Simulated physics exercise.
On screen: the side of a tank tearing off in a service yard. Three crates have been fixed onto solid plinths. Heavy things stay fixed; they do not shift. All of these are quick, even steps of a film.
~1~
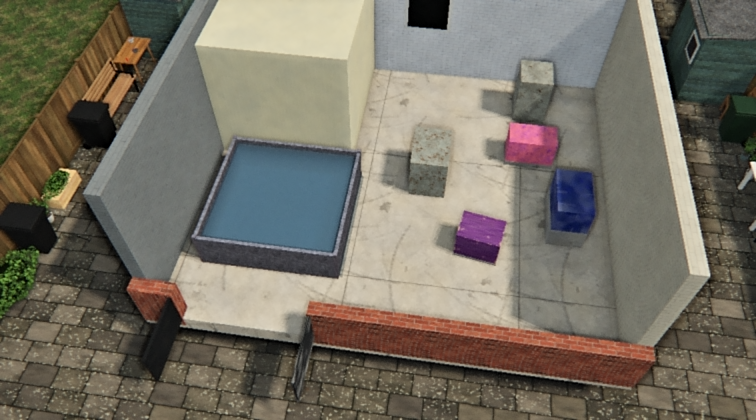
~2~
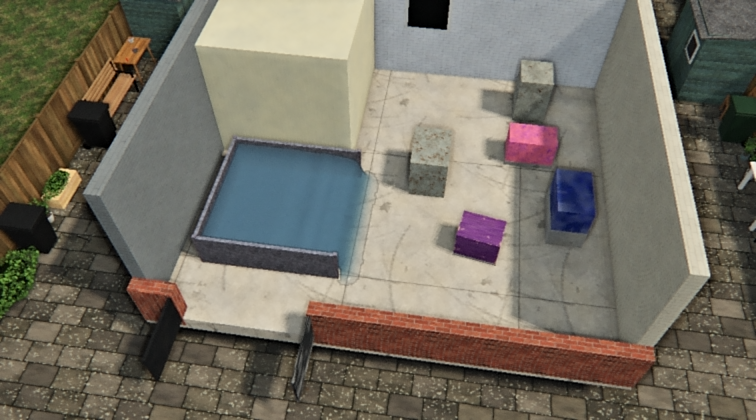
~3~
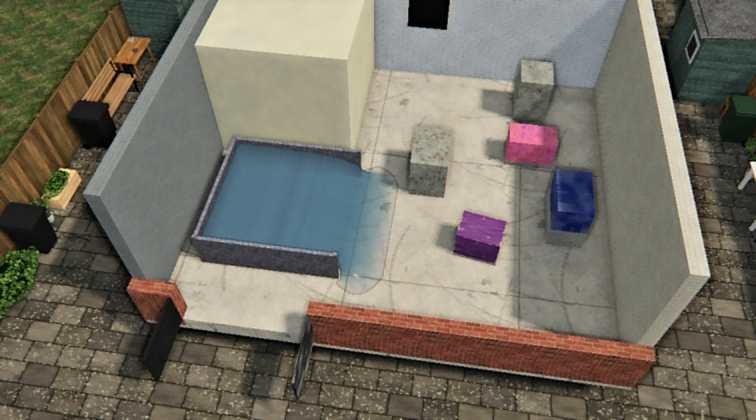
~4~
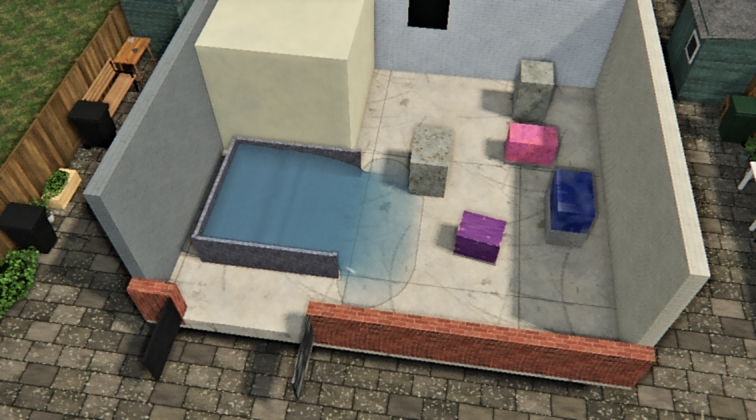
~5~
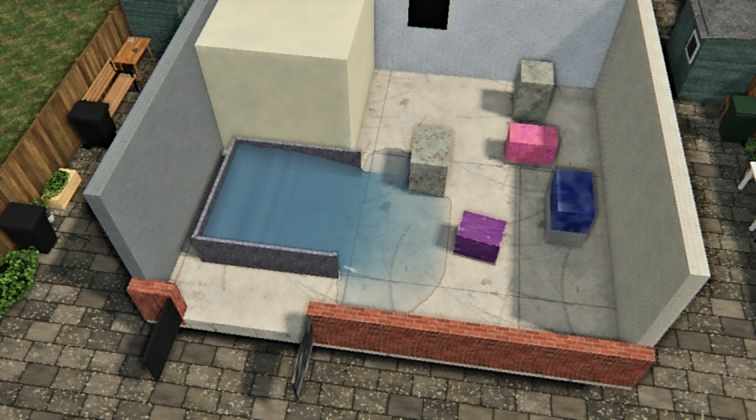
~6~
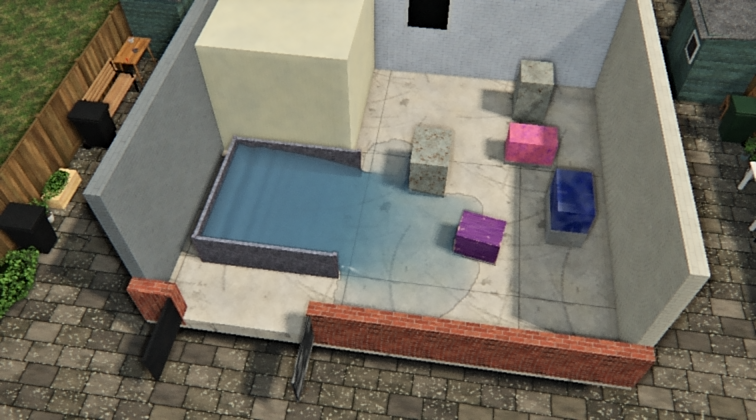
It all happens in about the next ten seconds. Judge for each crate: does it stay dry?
The blue crate: Yes, it stays dry. The purple crate: No, it gets wet. The pink crate: No, it gets wet.
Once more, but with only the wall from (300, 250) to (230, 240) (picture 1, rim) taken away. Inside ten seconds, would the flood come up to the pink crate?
As far as I can tell, the pink crate stays clear.
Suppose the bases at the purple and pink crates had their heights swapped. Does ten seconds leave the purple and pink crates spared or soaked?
The purple one is reached, and the pink one is reached.
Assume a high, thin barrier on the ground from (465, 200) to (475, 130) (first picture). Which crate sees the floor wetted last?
Pink crate.
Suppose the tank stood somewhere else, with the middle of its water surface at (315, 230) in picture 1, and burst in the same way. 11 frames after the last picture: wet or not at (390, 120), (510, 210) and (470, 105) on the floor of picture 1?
As listed: Clear, under water, dry.
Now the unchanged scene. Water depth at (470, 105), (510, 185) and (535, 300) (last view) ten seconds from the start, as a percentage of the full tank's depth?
14, 10 and 10 in a hundred, in turn.
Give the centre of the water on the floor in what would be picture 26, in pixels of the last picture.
About (433, 224).
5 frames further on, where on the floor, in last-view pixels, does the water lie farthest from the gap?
Front's tip: Near (605, 294).
A moment on, water covers 40 % of the floor; the blue crate water round its plinth, the purple crate water round its plinth, the pink crate not reached.
Next, water covers 60 % of the floor; the blue crate water round its plinth, the purple crate water round its plinth, the pink crate water round its plinth.
Then, water covers 75 % of the floor; the blue crate water round its plinth, the purple crate water round its plinth, the pink crate water round its plinth.
Later, water covers 90 % of the floor; the blue crate water round its plinth, the purple crate water round its plinth, the pink crate water round its plinth.
In the end, water covers 100 % of the floor; the blue crate stayed above the water, the purple crate was topped, the pink crate was topped.
